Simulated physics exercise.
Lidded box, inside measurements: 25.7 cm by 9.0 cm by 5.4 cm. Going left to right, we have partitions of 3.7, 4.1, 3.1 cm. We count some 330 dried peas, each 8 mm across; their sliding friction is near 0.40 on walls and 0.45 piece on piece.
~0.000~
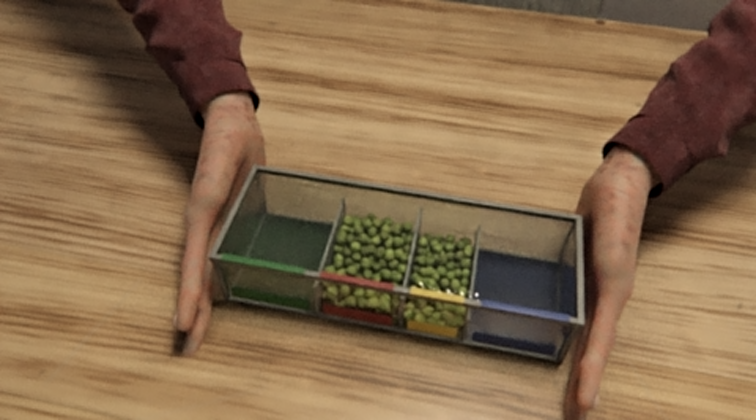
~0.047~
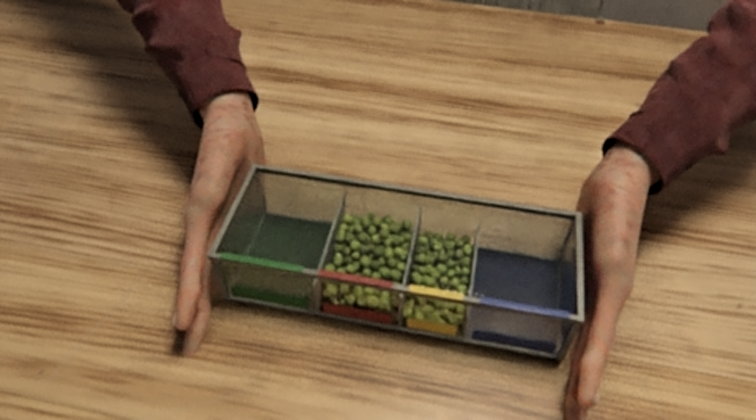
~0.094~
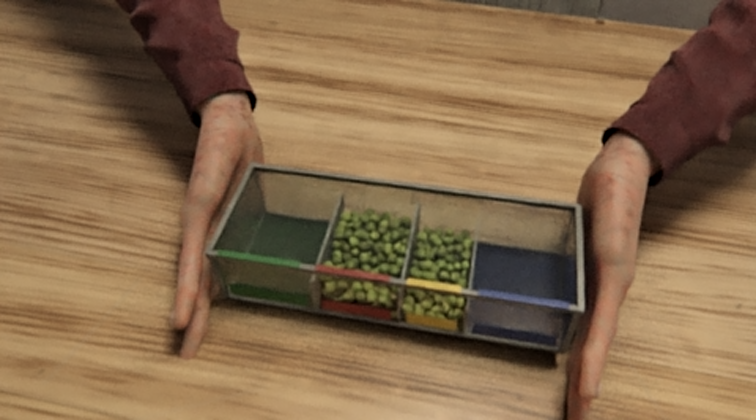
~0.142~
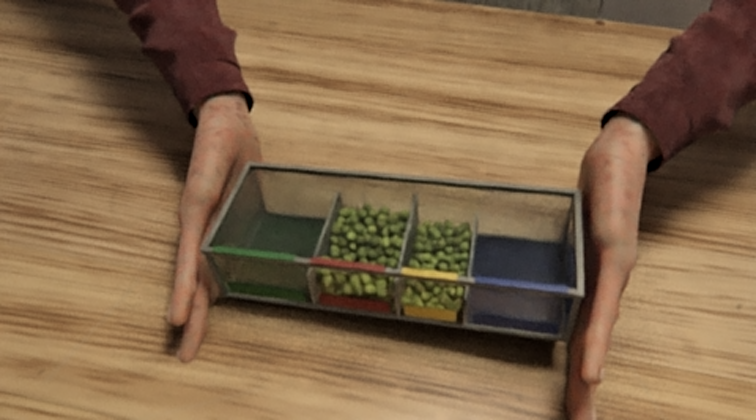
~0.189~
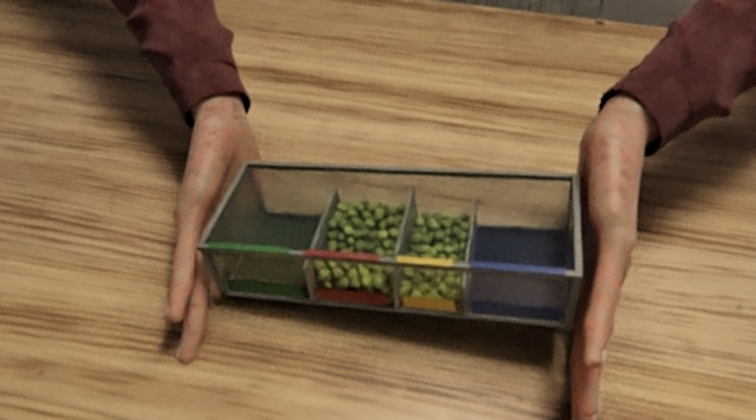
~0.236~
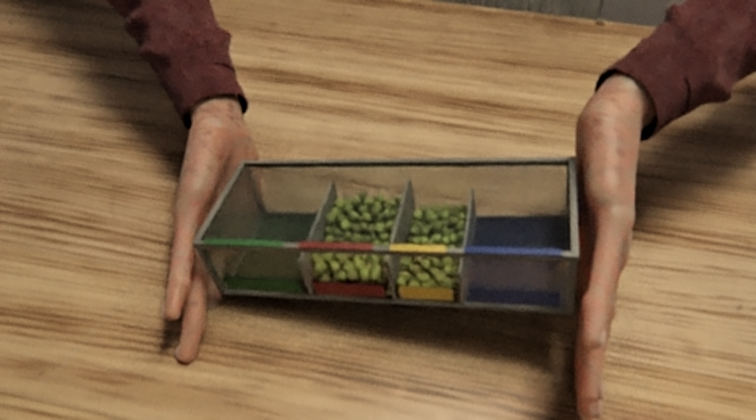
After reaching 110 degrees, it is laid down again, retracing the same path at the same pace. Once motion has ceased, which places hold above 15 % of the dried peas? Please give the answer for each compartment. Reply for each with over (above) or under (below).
Red - over, blue - under, green - over, yellow - over.
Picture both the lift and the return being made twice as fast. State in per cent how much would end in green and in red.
The green compartment would end with 15 per cent and the red one with 60 per cent.
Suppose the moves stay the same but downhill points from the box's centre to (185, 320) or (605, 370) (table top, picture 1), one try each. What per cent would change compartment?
About 40 per cent on the first try and 45 per cent on the second.
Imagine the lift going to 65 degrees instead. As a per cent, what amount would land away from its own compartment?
Roughly 10 %.
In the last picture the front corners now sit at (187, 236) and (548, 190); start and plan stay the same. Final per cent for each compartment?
Red = 50 %; blue = 0 %; green = 30 %; yellow = 25 %.
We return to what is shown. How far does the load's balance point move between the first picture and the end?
I'd put it at close to 3.5 cm.
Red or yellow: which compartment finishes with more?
I'd say the red side has more in it.
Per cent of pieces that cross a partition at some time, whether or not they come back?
The share comes out near 35 per cent.
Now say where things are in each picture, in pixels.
In the first picture, box tilt 0 degrees, front corners at (216, 256) and (577, 320); red 65 %, yellow 35 %.
In the second picture, box tilt 1 degrees, front corners at (215, 255) and (577, 317).
In the third picture, box tilt 3 degrees, front corners at (212, 252) and (577, 308).
In the fourth picture, box tilt 6 degrees, front corners at (208, 249) and (577, 292), lowest corner left back.
In the fifth picture, box tilt 9 degrees, front corners at (204, 245) and (575, 273), lowest corner left back.
In the sixth picture, box tilt 13 degrees, front corners at (200, 243) and (571, 254), lowest corner left back; red 65 %, yellow 35 %. Its pace works out near 75 degrees a second.
After 1.59 s, tilt 110 degrees; red 55 %, green 20 %, yellow 25 %.
Then, at 2.50 s, tilt 51 degrees; red 55 %, green 25 %, yellow 20 %.
After 3.40 s, tilt 0 degrees; red 50 %, green 25 %, yellow 20 %.
In the end, at 4.0 s, red 50 %, blue 0 %, green 25 %, yellow 20 %.
